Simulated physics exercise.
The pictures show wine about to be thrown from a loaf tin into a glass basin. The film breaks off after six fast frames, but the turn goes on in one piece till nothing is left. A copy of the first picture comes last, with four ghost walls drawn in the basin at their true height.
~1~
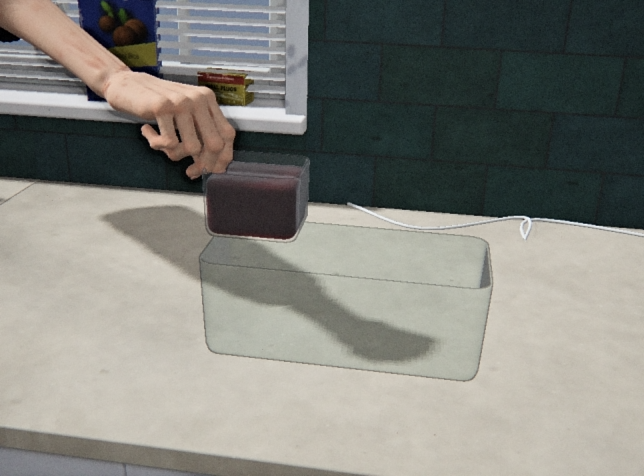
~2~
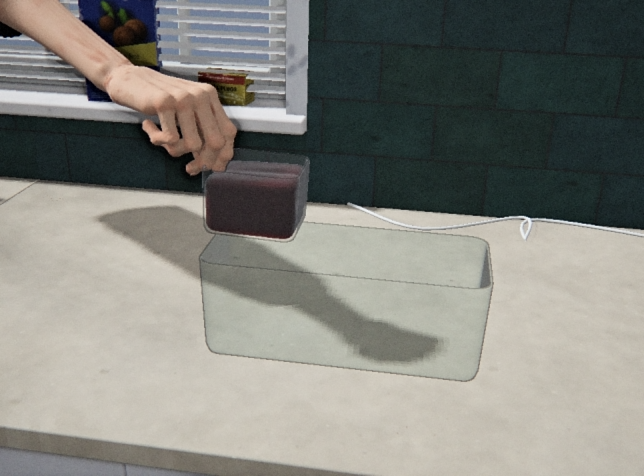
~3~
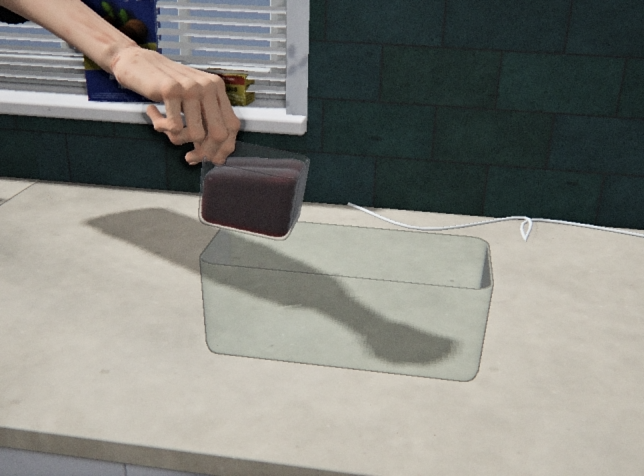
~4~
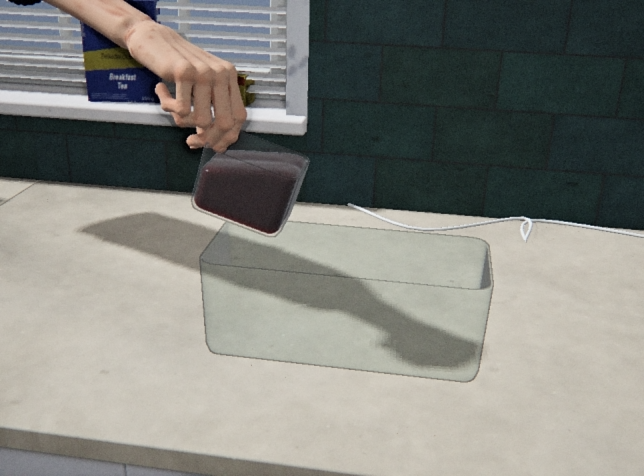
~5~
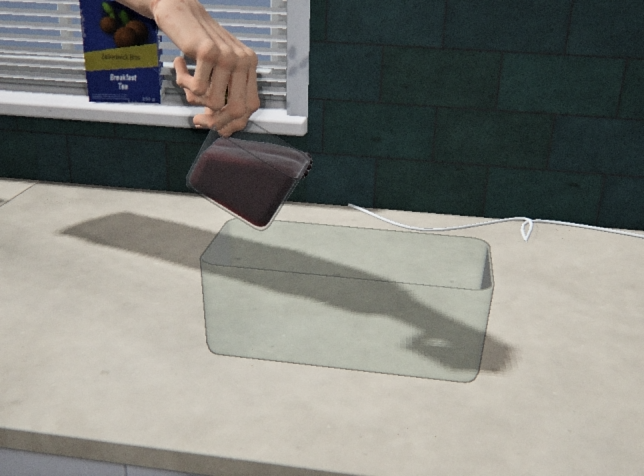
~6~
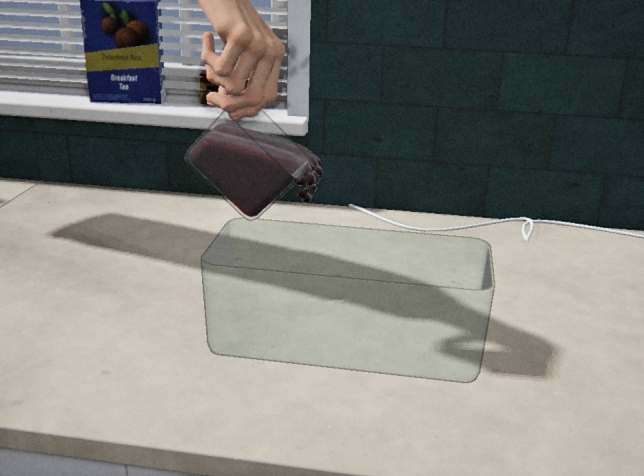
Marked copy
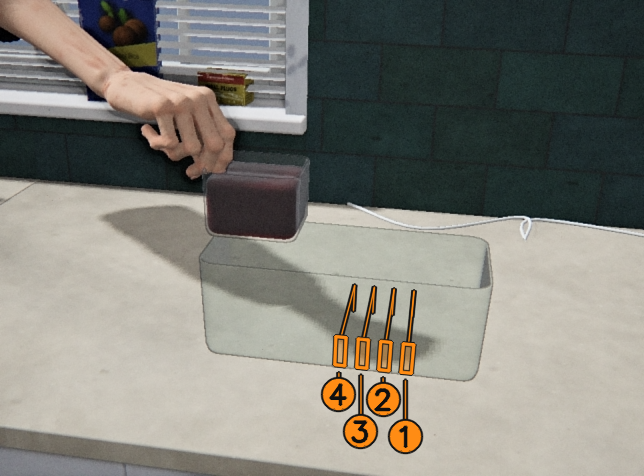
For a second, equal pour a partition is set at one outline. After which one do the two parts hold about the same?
Best: 2.
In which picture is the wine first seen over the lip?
In picture 5.
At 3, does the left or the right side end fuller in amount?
The right side.
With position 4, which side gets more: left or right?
More ends on the right.
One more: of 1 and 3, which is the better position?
3.
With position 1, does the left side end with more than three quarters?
Yes, it does.
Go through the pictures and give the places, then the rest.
Upright, lip at (302, 167); basin from (207, 347) to (478, 378); nothing has left yet.
Upright, lip at (302, 167); nothing has left yet.
Tipped about 8°, lip at (302, 167); nothing has left yet.
Tipped about 17°, lip at (302, 168); nothing has left yet.
Tipped about 29°, lip at (303, 168); wine is over the lip, down to (303, 168).
Tipped about 43°, lip at (304, 168); wine is over the lip, down to (311, 194).
On the marked copy, 1 at (405, 380); 2 at (383, 377); 3 at (360, 375); 4 at (338, 372).
With 1, about 86 % ends left of the wall and 13 % right of it.
With 2, about 53 % ends left of the wall and 44 % right of it.
With 3, about 22 % ends left of the wall and 76 % right of it.
With 4, about 13 % ends left of the wall and 86 % right of it.
